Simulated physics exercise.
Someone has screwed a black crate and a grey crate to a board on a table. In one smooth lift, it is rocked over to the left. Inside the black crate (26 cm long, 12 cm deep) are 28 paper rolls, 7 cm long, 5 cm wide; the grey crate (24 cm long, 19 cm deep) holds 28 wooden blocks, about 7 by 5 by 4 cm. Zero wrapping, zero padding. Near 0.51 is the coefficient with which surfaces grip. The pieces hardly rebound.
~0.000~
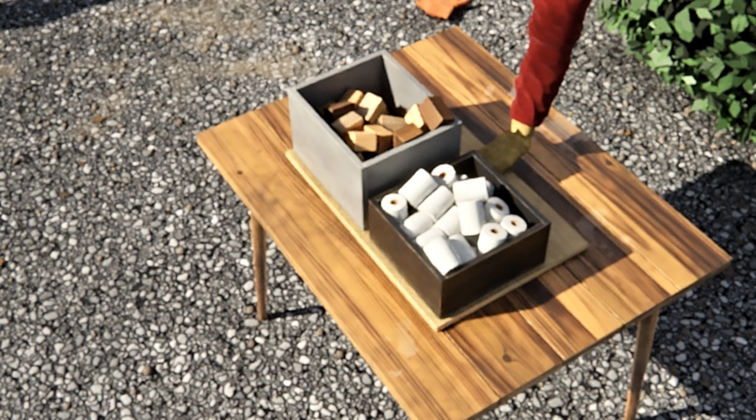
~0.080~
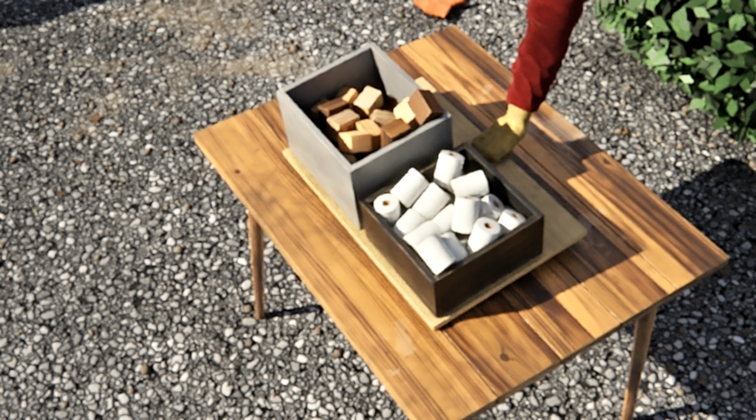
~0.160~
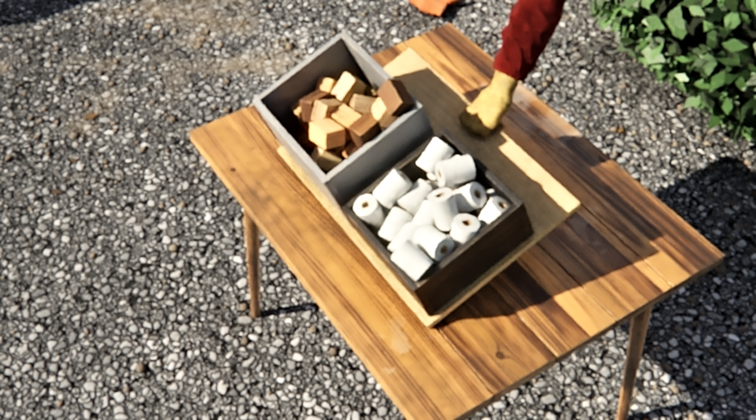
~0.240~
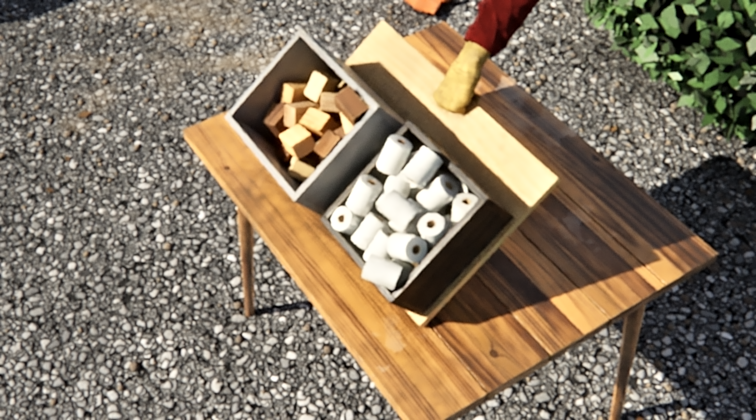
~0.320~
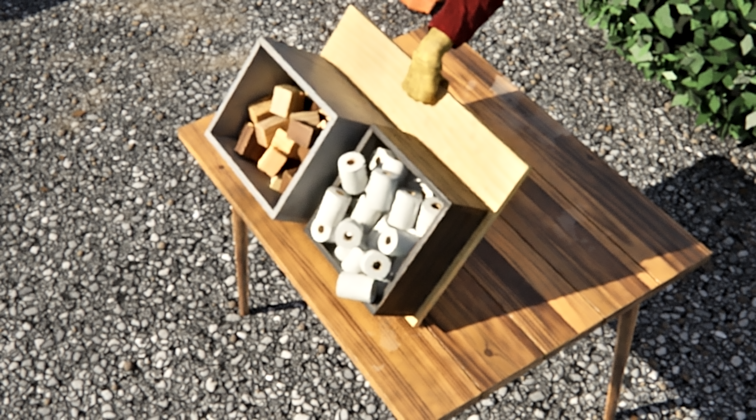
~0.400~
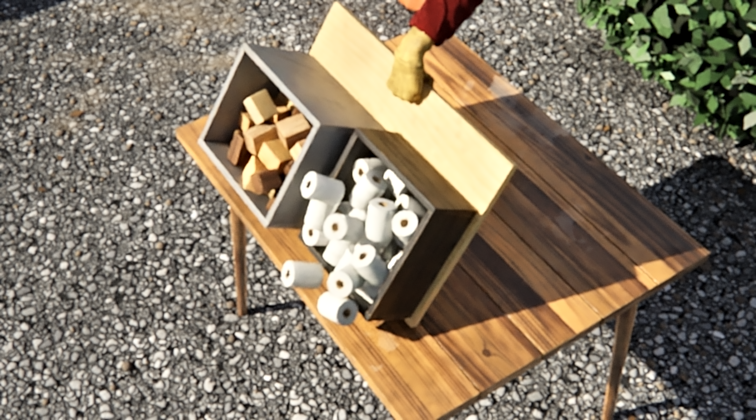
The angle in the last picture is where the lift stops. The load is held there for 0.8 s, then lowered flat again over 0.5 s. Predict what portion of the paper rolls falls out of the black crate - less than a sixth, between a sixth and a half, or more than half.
Spillage: Moderate, a sixth to half.
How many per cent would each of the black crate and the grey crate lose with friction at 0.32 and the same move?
Then the black crate sheds 40 per cent, while the grey crate sheds 10 per cent.
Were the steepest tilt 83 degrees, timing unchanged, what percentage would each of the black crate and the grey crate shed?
Black crate 90, grey crate 50 per cent.
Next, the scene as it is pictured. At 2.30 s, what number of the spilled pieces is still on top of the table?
Around 0 in all.
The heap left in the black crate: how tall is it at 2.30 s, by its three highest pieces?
I'd say some 12 cm high.
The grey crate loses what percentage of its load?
The grey crate comes in at 0 in a hundred.
After 0.70 s, tilt 57°; the black crate is down by 7 of 28 and the grey crate is down by 1 of 28.
After 1.09 s, tilt 57°; the black crate is down by 8 of 28 and the grey crate is down by 1 of 28.
After 1.62 s, tilt 4°; the black crate is down by 8 of 28 and the grey crate is down by 1 of 28.
Outcome (at 2.30 s), the black crate is down by 8 of 28 and the grey crate is down by 1 of 28. Asked share, 8 of 28, 29 per cent.
